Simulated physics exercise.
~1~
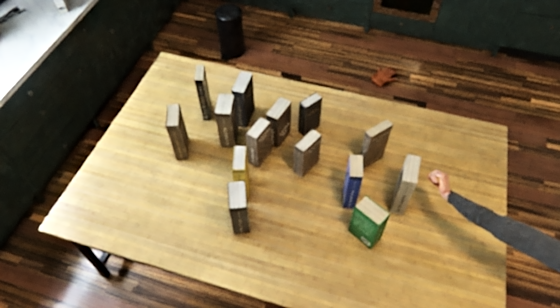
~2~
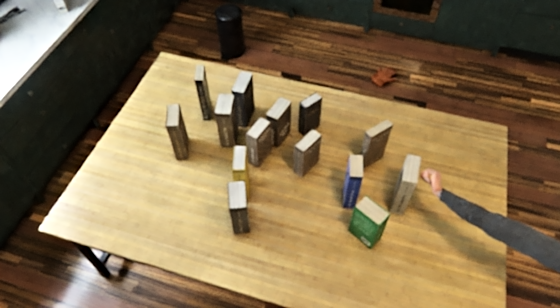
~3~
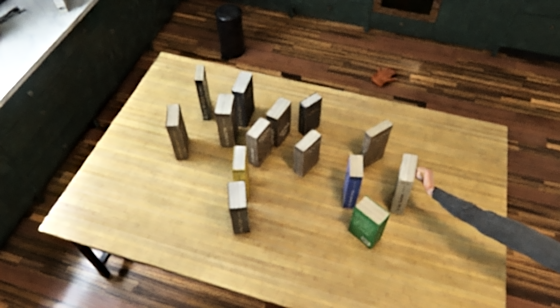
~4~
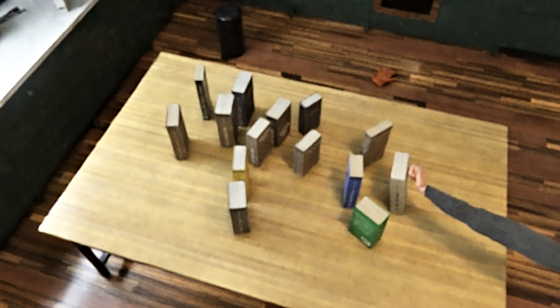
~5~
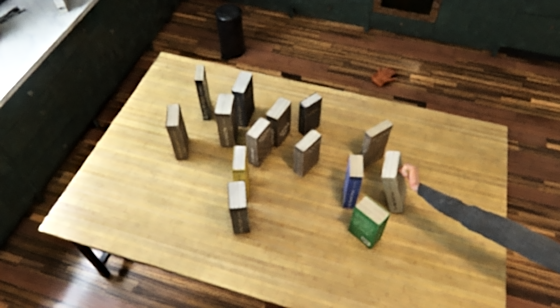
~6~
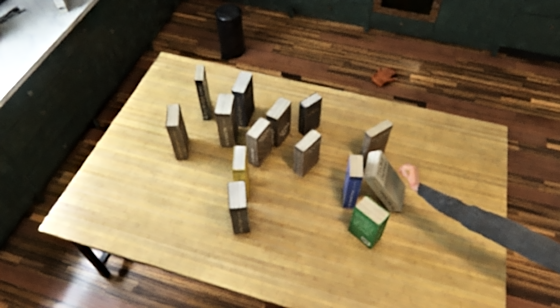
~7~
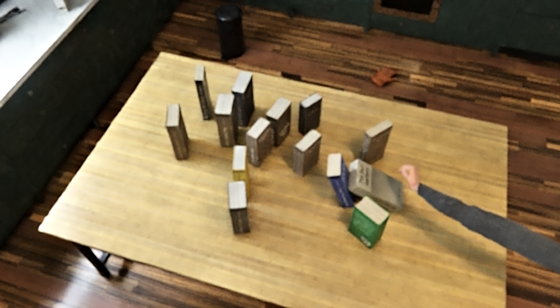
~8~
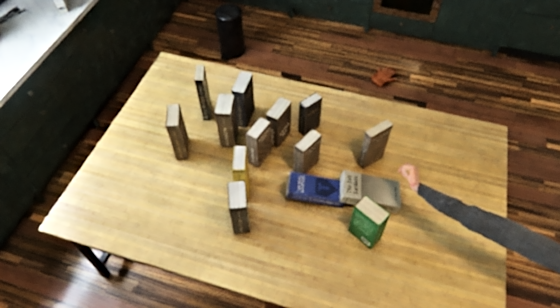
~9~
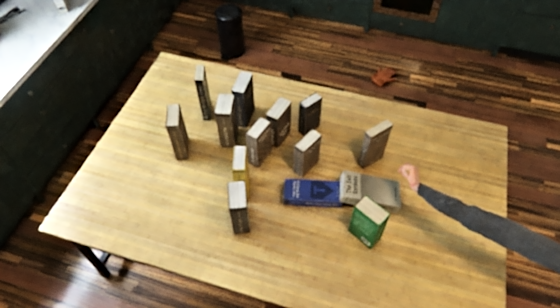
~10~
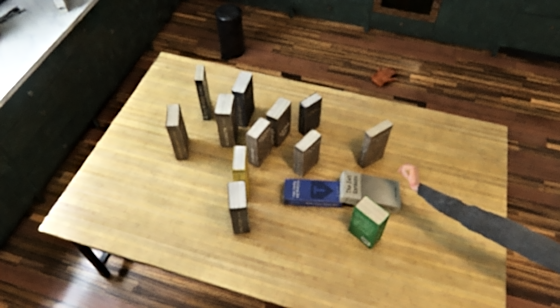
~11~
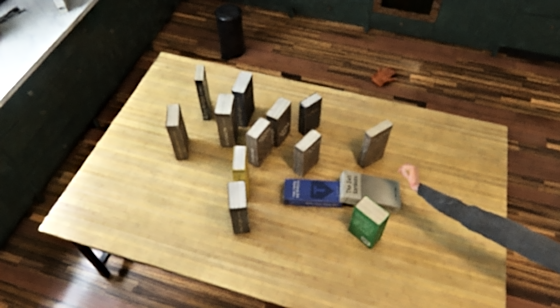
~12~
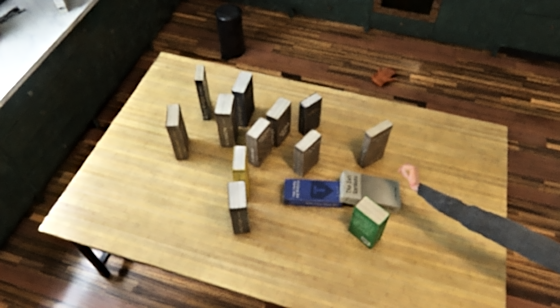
On a wooden table, a hand pushing a book left into a blue one, both toppling flat while the other books stay standing.
